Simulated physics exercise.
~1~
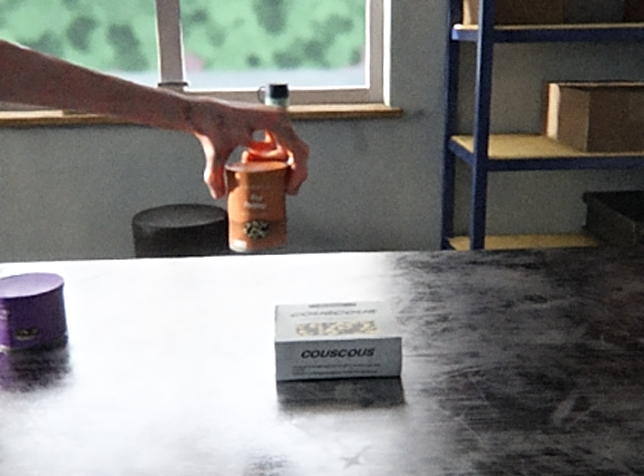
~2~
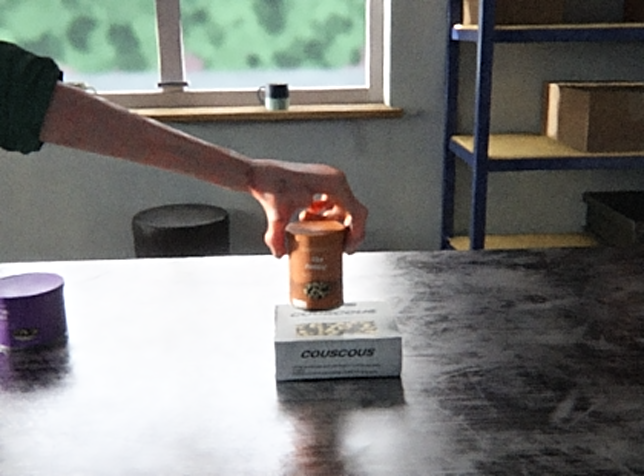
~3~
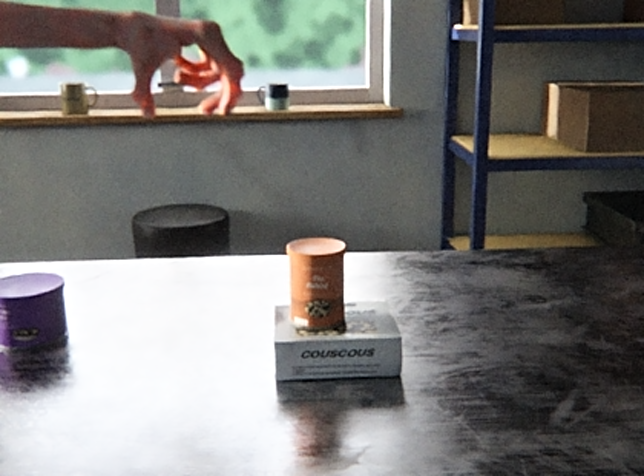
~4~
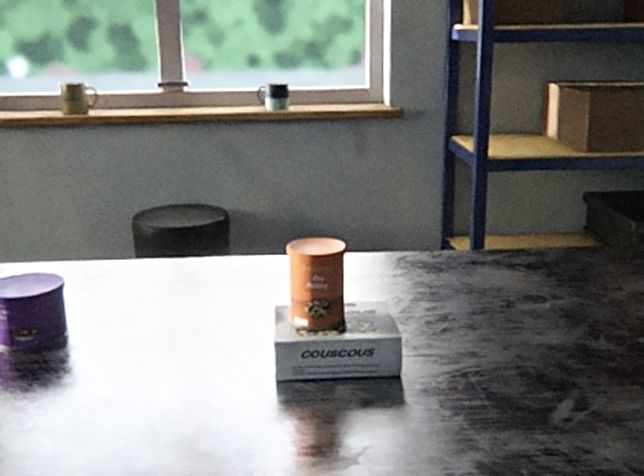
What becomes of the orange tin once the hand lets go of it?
The orange tin stays upright on top of the white packet, and the small pile keeps its balance.
